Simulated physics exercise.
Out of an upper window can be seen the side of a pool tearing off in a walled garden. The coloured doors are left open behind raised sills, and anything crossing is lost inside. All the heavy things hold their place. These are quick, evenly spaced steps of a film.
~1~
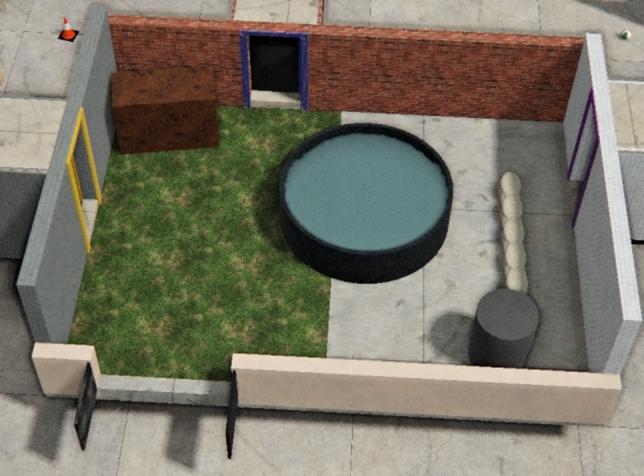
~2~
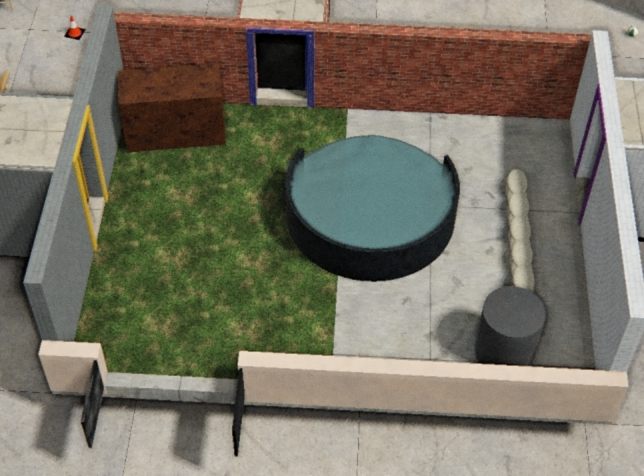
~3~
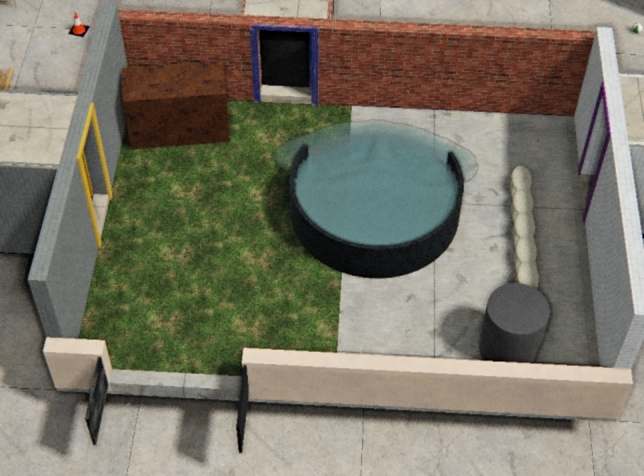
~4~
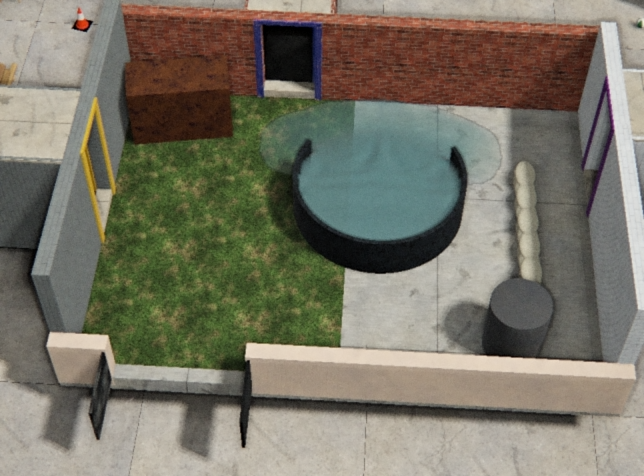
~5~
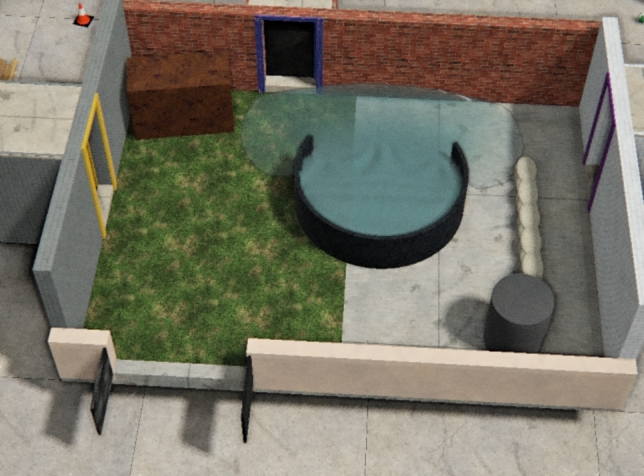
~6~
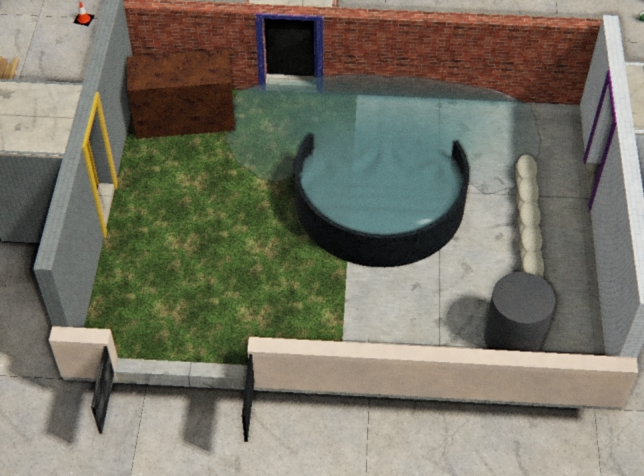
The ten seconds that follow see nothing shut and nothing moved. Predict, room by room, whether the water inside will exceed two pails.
Purple door: Exceeds two pails. Blue door: Exceeds two pails. Yellow door: Does not exceed two pails.
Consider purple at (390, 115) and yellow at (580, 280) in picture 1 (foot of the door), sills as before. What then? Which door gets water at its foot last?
The flood gets to the yellow one after all the others.
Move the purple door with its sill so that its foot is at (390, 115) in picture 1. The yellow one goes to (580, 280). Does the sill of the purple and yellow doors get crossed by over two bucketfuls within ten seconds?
Lab note - purple door over limit, yellow door under limit.
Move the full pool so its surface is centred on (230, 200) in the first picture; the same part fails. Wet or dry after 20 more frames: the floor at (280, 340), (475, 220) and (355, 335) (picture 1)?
I'd say still dry for the first, swamped for the second and still dry for the third.
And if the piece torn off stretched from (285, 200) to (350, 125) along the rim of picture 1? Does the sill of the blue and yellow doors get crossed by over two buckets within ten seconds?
So the blue door gets past the limit, and the yellow door gets past the limit.
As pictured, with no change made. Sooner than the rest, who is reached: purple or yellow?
Result: The one in purple.
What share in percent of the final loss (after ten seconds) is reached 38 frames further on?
I'd put it near 45 in a hundred.
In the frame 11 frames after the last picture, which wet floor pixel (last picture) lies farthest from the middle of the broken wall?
Somewhere about (138, 87).
A moment on, water covers 25 % of the floor; the purple door not reached, the blue door over two buckets in, the yellow door not reached.
Next, water covers 30 % of the floor; the purple door under two buckets in, the blue door over two buckets in, the yellow door not reached.
Then, water covers 55 % of the floor; the purple door over two buckets in, the blue door far over two buckets in, the yellow door not reached.
Later, water covers 95 % of the floor; the purple door far over two buckets in, the blue door far over two buckets in, the yellow door wet at the sill, nothing in.
In the end, water covers 95 % of the floor; the purple door far over two buckets in, the blue door far over two buckets in, the yellow door wet at the sill, nothing in.
